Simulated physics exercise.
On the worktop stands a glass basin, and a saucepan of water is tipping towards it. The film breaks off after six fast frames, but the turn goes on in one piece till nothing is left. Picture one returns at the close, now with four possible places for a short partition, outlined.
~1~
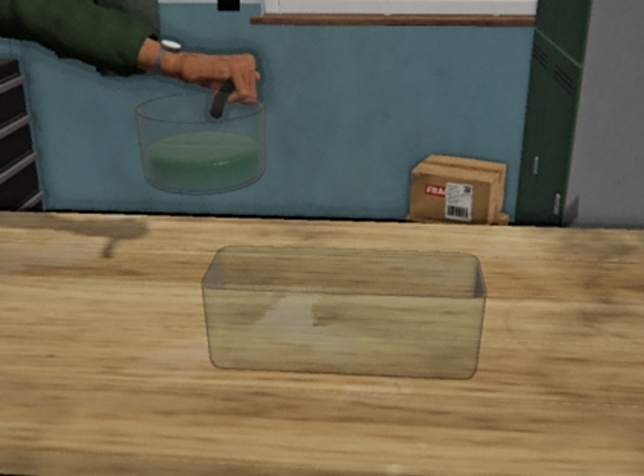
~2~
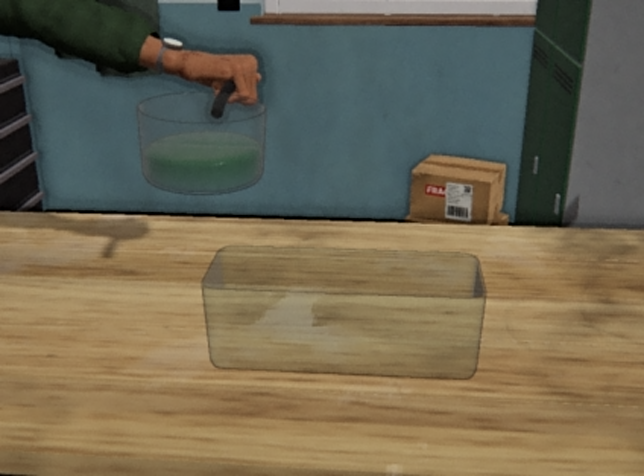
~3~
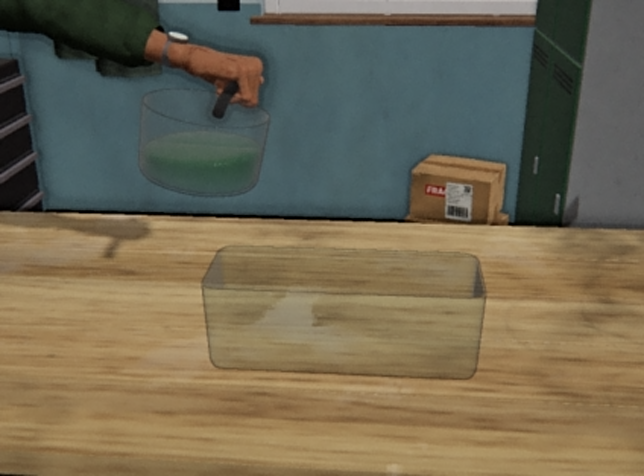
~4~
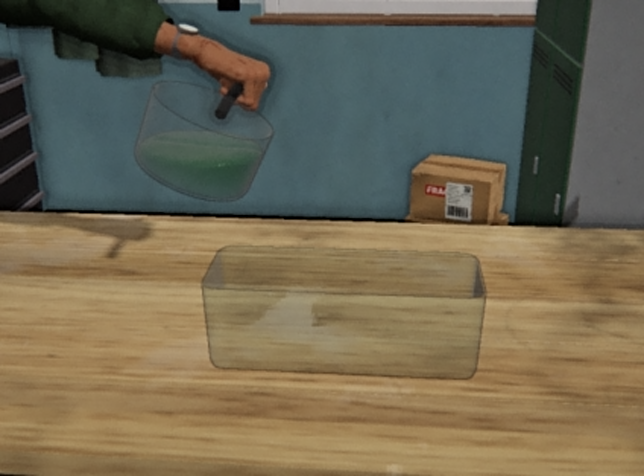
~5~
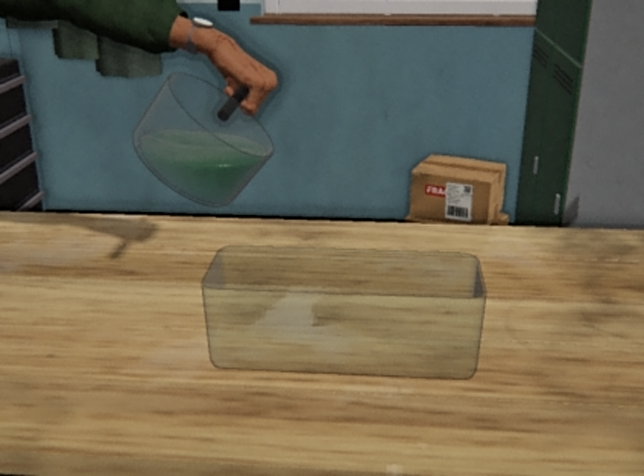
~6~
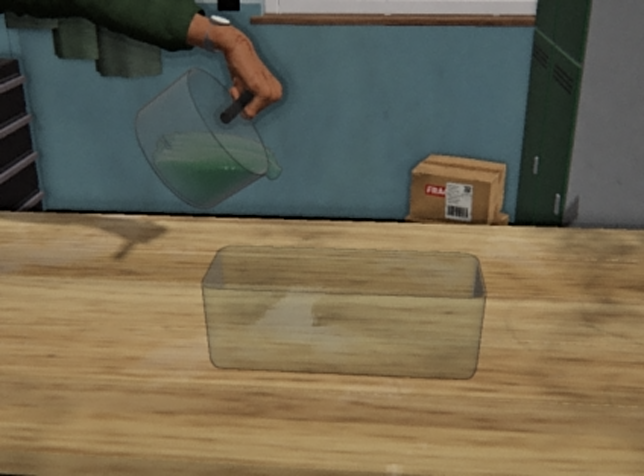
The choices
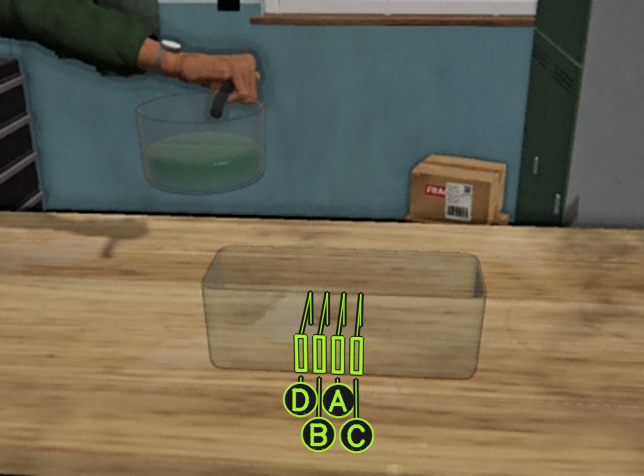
On a wooden worktop in a room with blue walls stands an empty glass basin, while a hand at the upper left holds a clear pan of greenish liquid upright. The hand gradually tilts the pan to the right, and the liquid shifts towards the lower side until a little passes over the lip.
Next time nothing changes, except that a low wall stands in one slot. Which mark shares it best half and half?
D.
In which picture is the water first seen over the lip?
In picture 6.
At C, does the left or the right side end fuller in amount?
The left side.
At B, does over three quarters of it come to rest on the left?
Yes, it does.
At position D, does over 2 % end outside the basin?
No.
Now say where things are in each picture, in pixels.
In the first picture, upright, lip at (261, 107); basin from (211, 363) to (476, 376); nothing has left yet.
In the second picture, tipped about 3°, lip at (263, 110); nothing has left yet.
In the third picture, tipped about 11°, lip at (267, 119); nothing has left yet.
In the fourth picture, tipped about 23°, lip at (271, 134); nothing has left yet.
In the fifth picture, tipped about 38°, lip at (272, 151); nothing has left yet.
In the sixth picture, tipped about 55°, lip at (267, 170); water is over the lip, down to (270, 176).
In lime, A at (337, 378); B at (319, 378); C at (355, 379); D at (300, 377).
If A is chosen, about 96 % ends left of the wall and 2 % right of it.
If B is chosen, about 84 % ends left of the wall and 15 % right of it.
If C is chosen, about 95 % ends left of the wall and 4 % right of it.
If D is chosen, about 47 % ends left of the wall and 52 % right of it.
